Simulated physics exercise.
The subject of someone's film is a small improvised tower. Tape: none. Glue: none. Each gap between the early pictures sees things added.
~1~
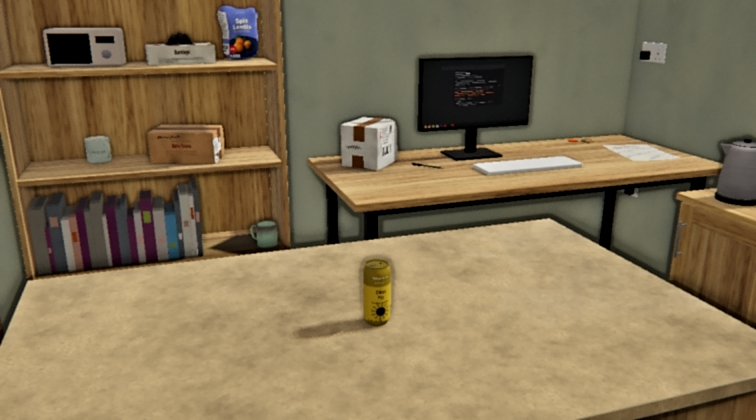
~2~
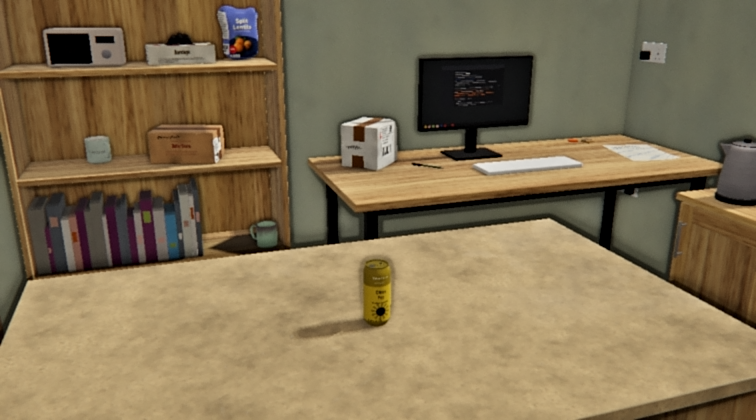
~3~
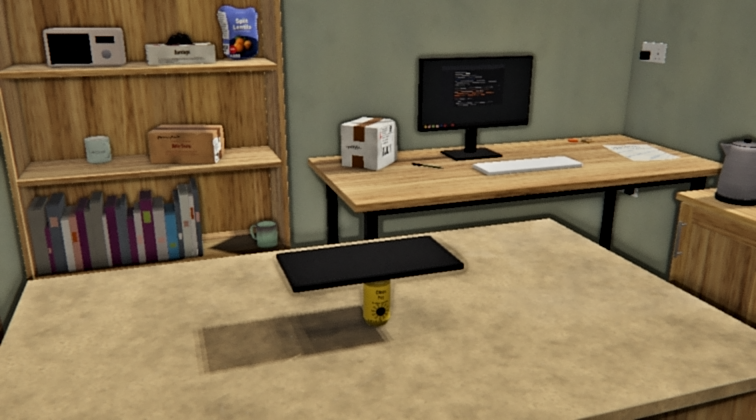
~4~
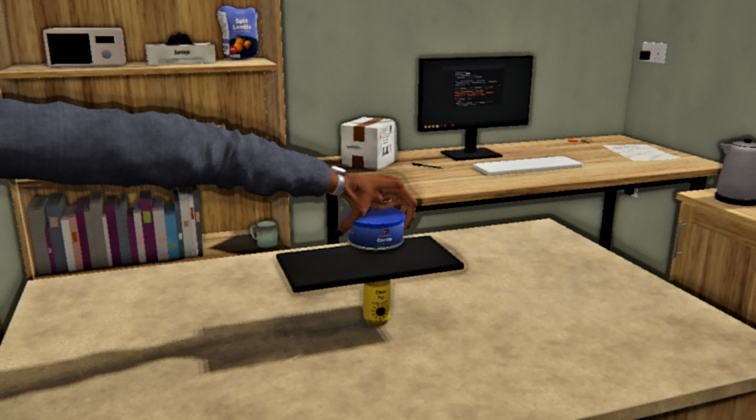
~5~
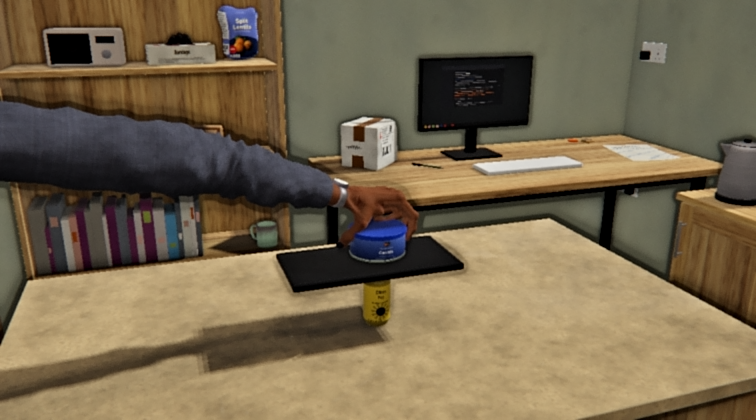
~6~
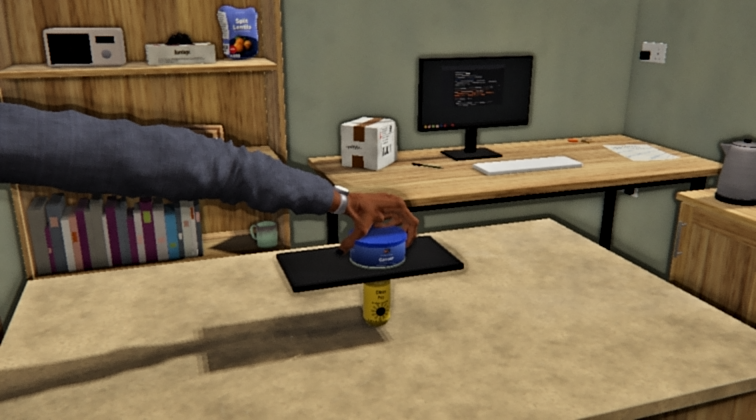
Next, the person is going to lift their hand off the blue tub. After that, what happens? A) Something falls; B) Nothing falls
Nothing falls (B).
Then, 0.20 s later than the last frame, all is still.
Then, 0.40 s later than the last frame, blue tub resting near (377, 247).
When it is over, all 3 as before. End places, in pixels of the last picture, blue tub near (377, 247). The stack stays up.
